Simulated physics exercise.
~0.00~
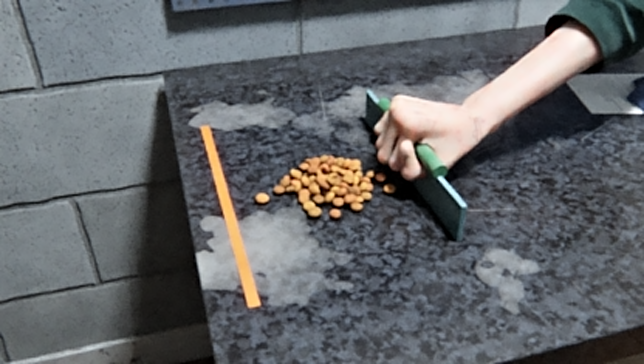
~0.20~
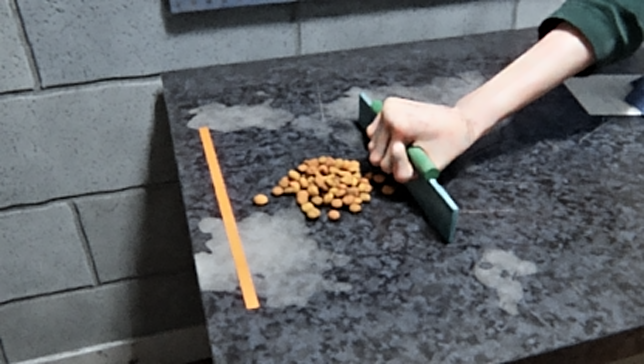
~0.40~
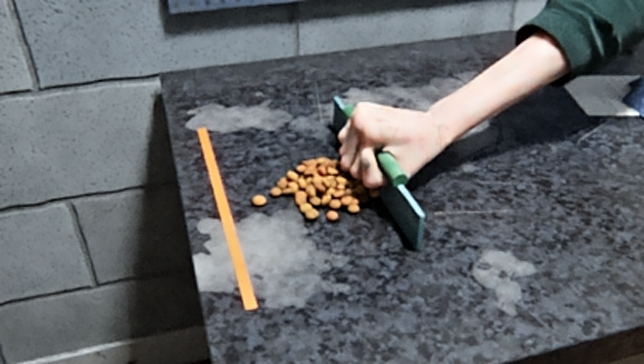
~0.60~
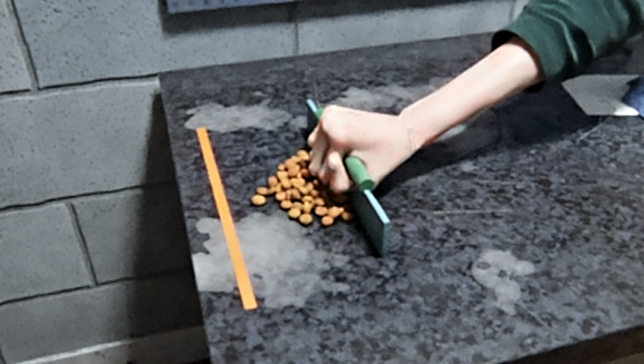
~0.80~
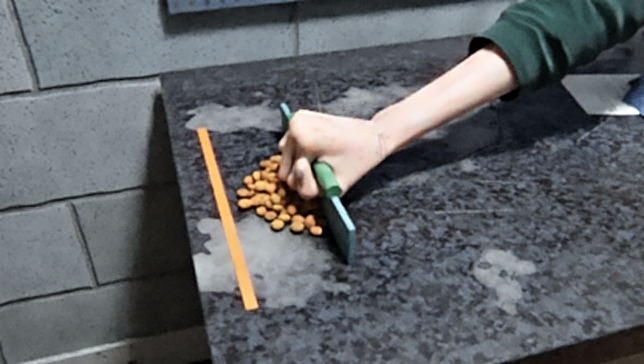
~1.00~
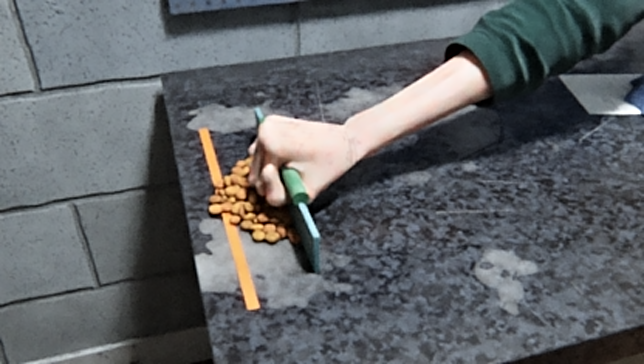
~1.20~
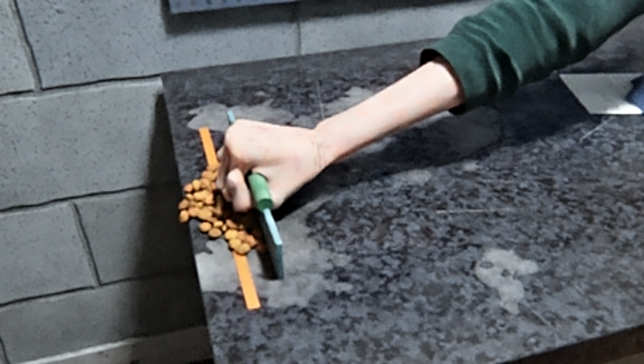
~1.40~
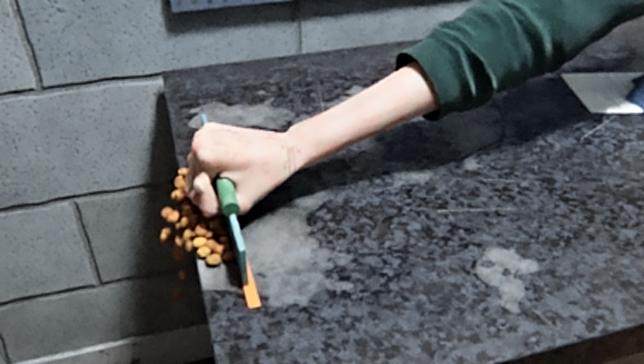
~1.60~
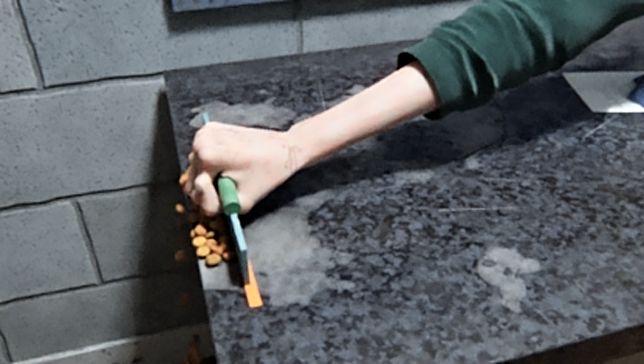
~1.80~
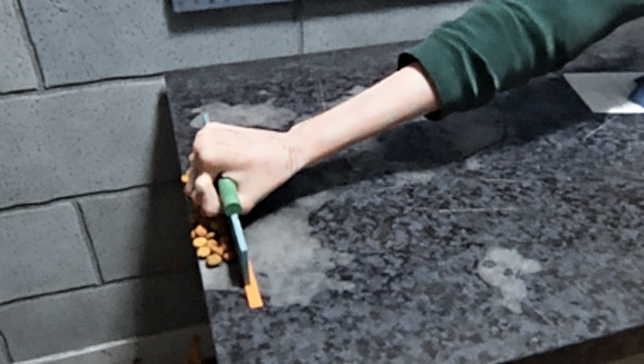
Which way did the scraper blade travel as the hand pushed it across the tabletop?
The blade travelled to the left, towards the orange tape near the edge of the table.
